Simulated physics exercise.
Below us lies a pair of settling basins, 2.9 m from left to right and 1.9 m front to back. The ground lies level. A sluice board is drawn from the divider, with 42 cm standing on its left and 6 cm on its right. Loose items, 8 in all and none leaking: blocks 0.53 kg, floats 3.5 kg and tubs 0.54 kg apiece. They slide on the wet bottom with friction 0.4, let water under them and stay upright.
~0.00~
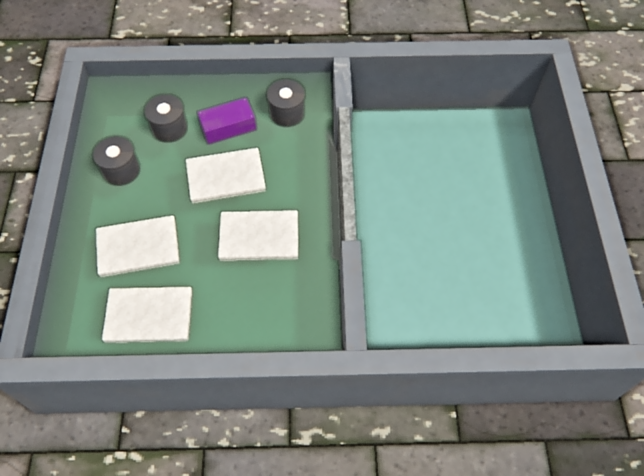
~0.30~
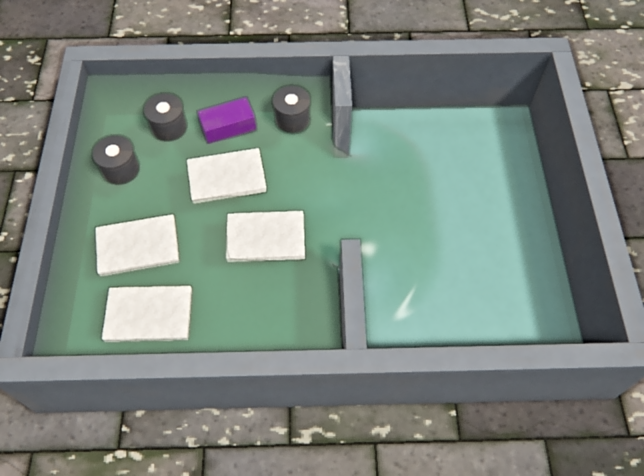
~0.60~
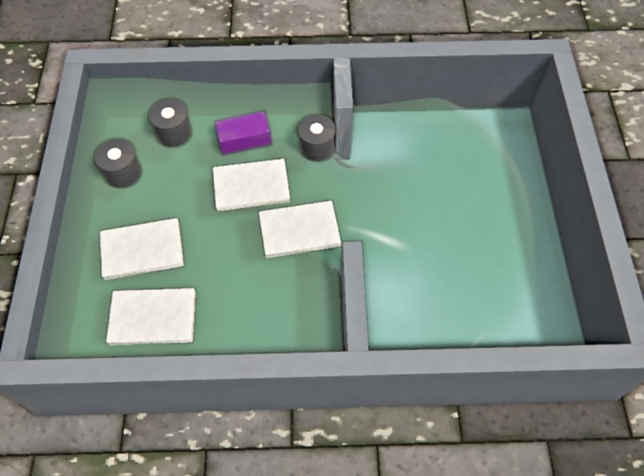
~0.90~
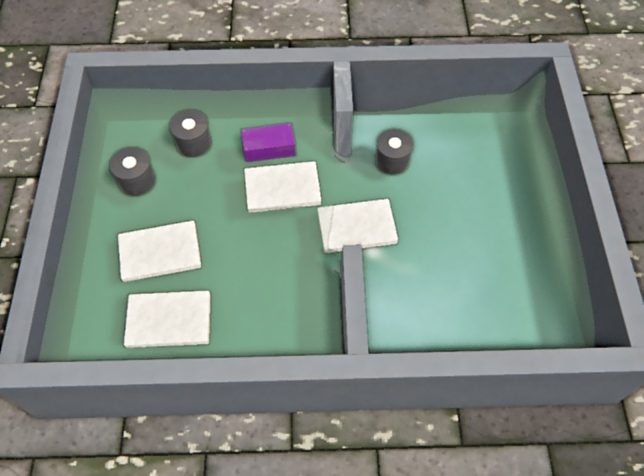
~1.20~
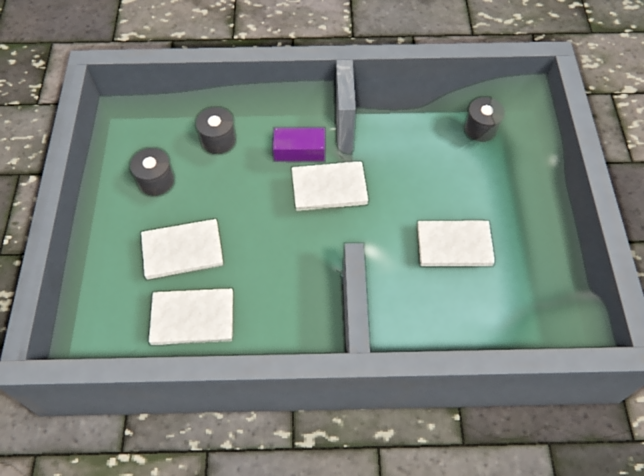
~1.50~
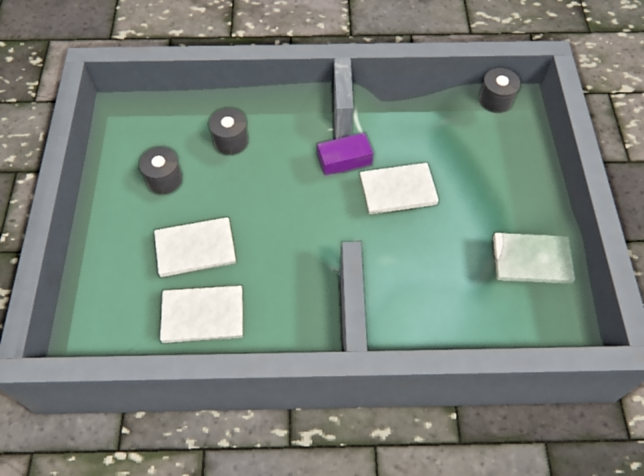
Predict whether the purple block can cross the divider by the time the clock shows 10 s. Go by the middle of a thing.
The purple block crosses.
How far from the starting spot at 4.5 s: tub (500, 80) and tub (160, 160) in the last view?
In that order: 100 cm, 20 cm.
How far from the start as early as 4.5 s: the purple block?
About 120 cm.
After 2.1 s the purple block is near (443, 121), 1.3 m from its start, afloat; 4 of 8 are over the mark; 8 afloat.
After 4.5 s the purple block is near (431, 135), 1.2 m from its start, afloat; 4 of 8 are over the mark; 8 afloat.
After 7.0 s the purple block is near (545, 168), 1.9 m from its start, afloat; 4 of 8 are over the mark; 8 afloat.
After 10.0 s the purple block is near (432, 102), 1.3 m from its start, afloat; 4 of 8 are over the mark; 8 afloat.
